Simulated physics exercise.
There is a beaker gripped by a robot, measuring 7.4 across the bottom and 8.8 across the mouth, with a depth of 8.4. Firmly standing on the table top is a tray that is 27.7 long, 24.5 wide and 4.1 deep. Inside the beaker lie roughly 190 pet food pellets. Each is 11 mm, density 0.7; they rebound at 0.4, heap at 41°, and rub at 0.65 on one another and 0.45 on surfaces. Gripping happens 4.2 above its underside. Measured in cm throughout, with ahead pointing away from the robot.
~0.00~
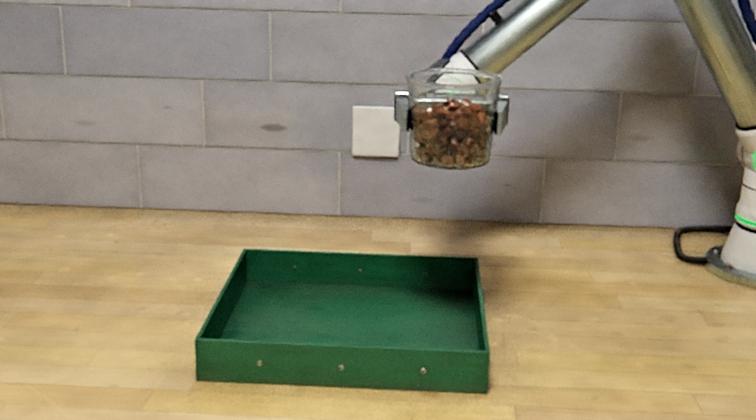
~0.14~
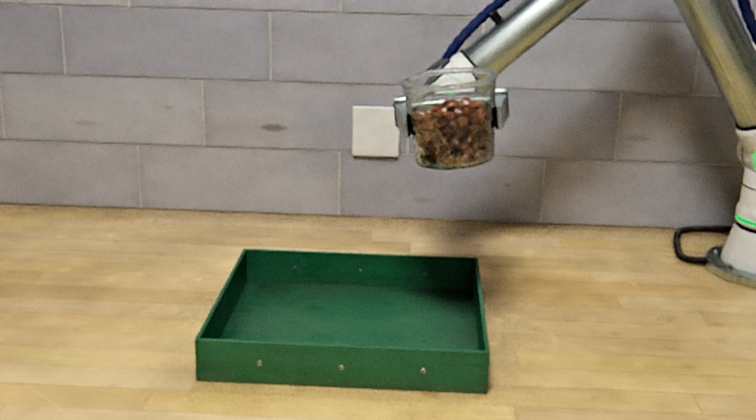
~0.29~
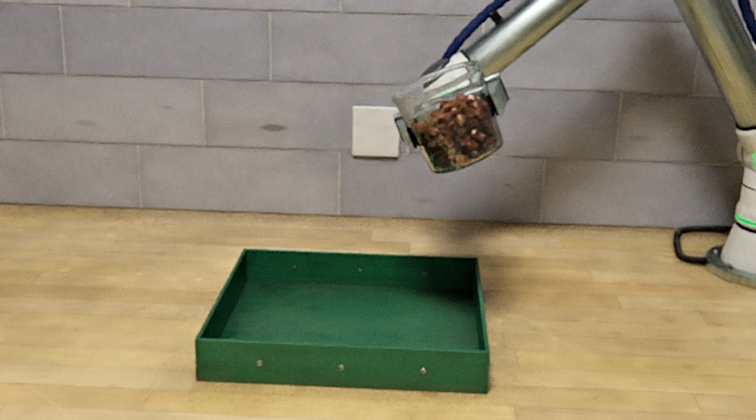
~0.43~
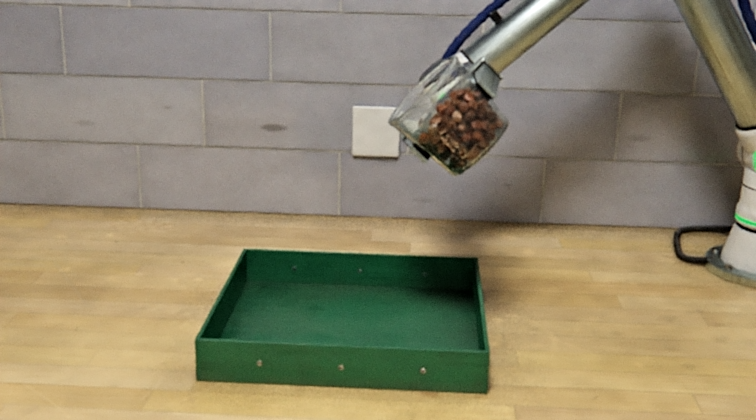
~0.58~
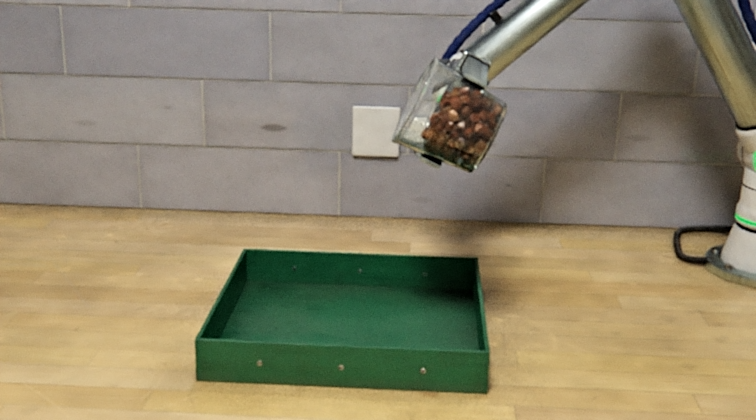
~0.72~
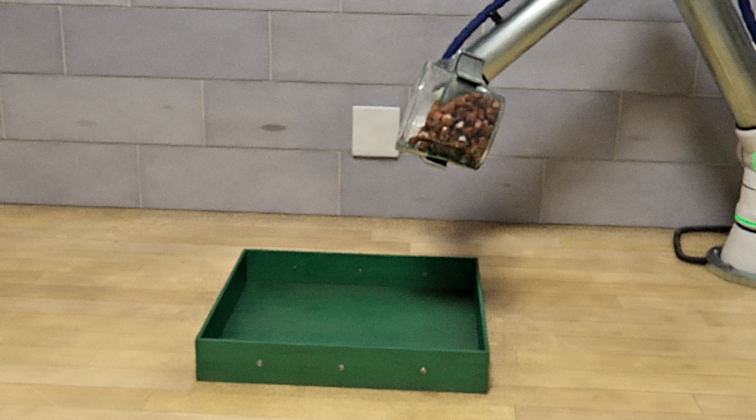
Robot arm holding a clear beaker of brown pellets above a green tray, steadily tilting it to the left.
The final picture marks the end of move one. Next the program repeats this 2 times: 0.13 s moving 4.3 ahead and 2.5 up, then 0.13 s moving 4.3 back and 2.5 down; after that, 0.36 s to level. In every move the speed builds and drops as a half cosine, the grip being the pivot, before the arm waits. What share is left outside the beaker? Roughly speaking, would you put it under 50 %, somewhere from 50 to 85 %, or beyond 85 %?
Roughly, somewhere from 50 to 85 %.
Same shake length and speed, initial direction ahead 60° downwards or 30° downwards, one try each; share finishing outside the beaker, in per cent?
I'd say close to 5 percent for the first and close to 20 percent for the second.
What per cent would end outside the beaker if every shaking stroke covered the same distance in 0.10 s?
It would come to around 95 %.
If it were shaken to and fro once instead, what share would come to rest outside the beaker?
It would come to about 45 %.
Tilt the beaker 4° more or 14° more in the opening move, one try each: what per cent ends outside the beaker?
Roughly 80 per cent on the first try and 95 per cent on the second.
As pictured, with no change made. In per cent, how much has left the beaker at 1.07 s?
Share gone by then: Close to 40 %.
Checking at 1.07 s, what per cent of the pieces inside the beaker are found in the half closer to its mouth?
45 %.
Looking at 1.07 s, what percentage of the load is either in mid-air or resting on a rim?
18 %.
After 1.07 s, tilted 71° forward, highest piece 26 above the table; 112 in the beaker, 43 in the tray, 35 in flight or on a rim.
After 1.42 s, tilted 34° forward, highest piece 26 above the table; 134 in the tray, 54 in the beaker, 1 on the table or floor, 1 in flight or on a rim.
After 1.80 s, level, highest piece 25 above the table; 135 in the tray, 54 in the beaker, 1 on the table or floor.
After 2.85 s, level, highest piece 25 above the table; 135 in the tray, 54 in the beaker, 1 on the table or floor.
At rest, 135 in the tray, 54 in the beaker, 1 on the table or floor. That is 72 % outside the beaker.
